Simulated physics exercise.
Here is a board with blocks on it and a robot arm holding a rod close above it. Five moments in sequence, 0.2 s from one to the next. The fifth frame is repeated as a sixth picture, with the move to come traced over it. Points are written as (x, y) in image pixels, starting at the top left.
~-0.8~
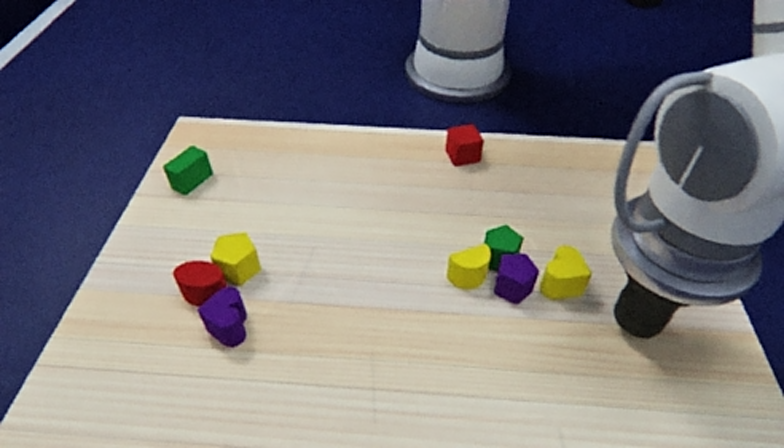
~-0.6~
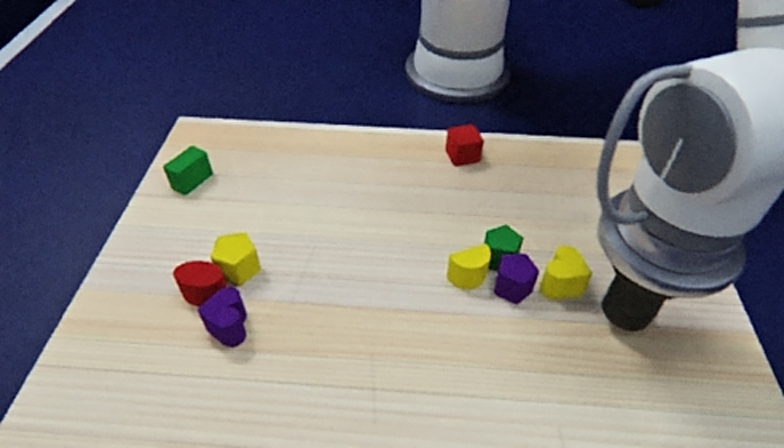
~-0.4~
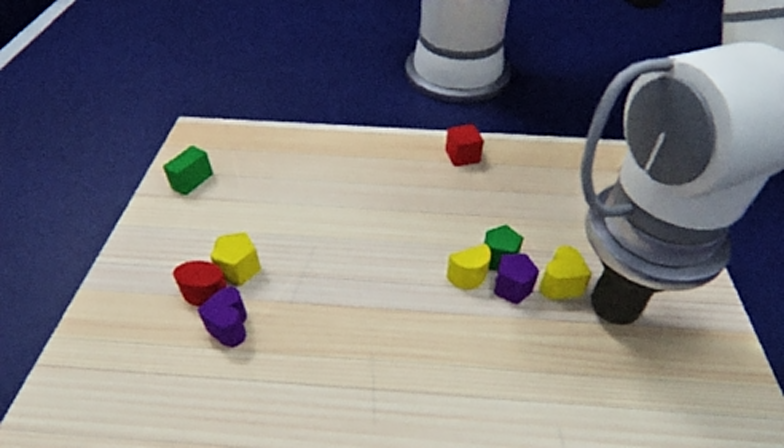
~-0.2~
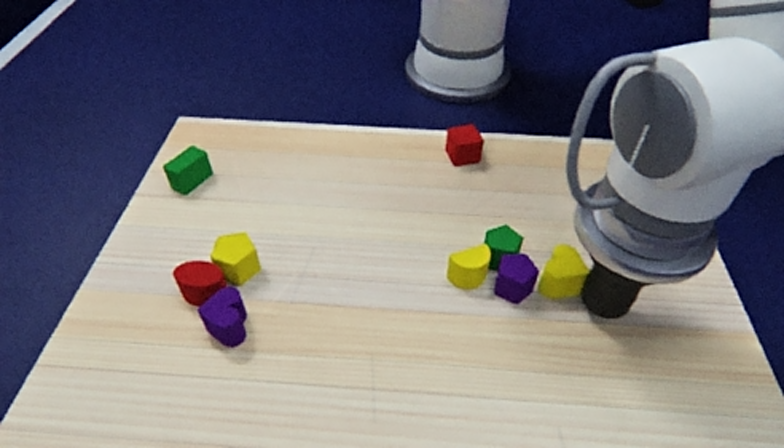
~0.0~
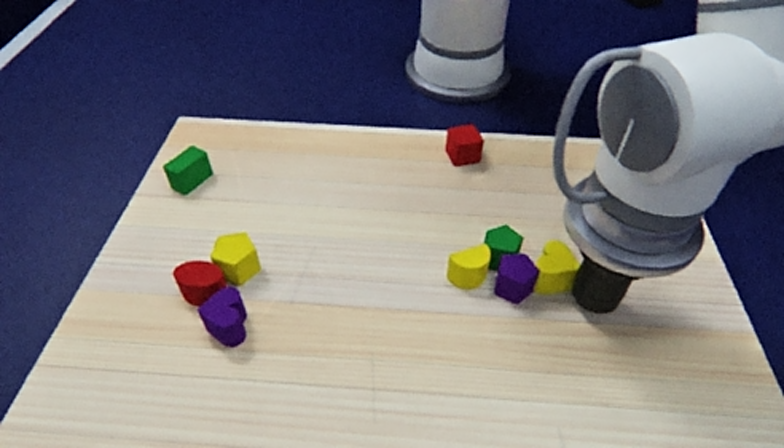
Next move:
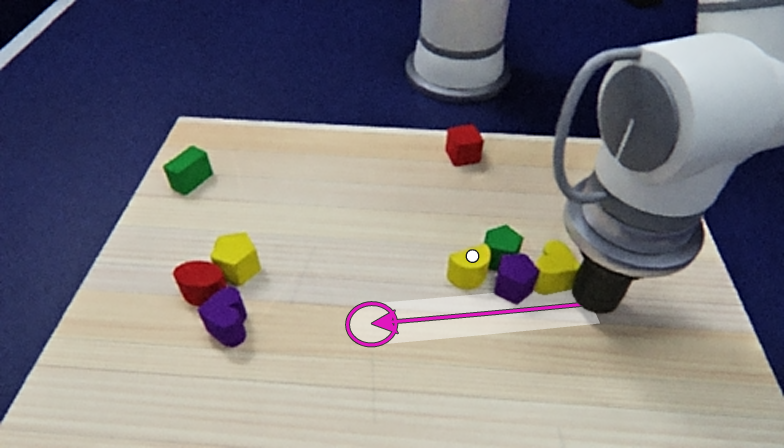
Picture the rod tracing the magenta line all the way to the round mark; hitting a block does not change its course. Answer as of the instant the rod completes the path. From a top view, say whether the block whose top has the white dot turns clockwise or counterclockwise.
It spins anti-clockwise.
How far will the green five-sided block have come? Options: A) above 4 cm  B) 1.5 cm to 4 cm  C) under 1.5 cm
C: Under 1.5 cm.
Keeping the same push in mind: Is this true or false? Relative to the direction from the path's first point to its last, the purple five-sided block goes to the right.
True.
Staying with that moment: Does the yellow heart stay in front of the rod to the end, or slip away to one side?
Answer: Slipped away.
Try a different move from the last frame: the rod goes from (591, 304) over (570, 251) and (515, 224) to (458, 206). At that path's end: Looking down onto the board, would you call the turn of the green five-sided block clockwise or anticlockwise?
It twists with the clock when seen from above.
Drawn move, from (591, 304) to (372, 324); the dot is on the yellow half-round block.
What follows on the original path. One third of the way, rod at (522, 302); yellow half-round block at (465, 253), turned 15° anticlockwise; green five-sided block at (502, 235); purple five-sided block at (499, 260), turned 20° clockwise; yellow heart at (551, 252).
Two thirds of the way, rod at (446, 309); yellow half-round block at (459, 249), turned 25° anticlockwise; green five-sided block at (502, 234); purple five-sided block at (493, 258), turned 30° clockwise; yellow heart at (551, 252).
At the end, rod at (371, 315); yellow half-round block at (459, 249), turned 25° anticlockwise; green five-sided block at (502, 234); purple five-sided block at (493, 258), turned 30° clockwise; yellow heart at (551, 252).
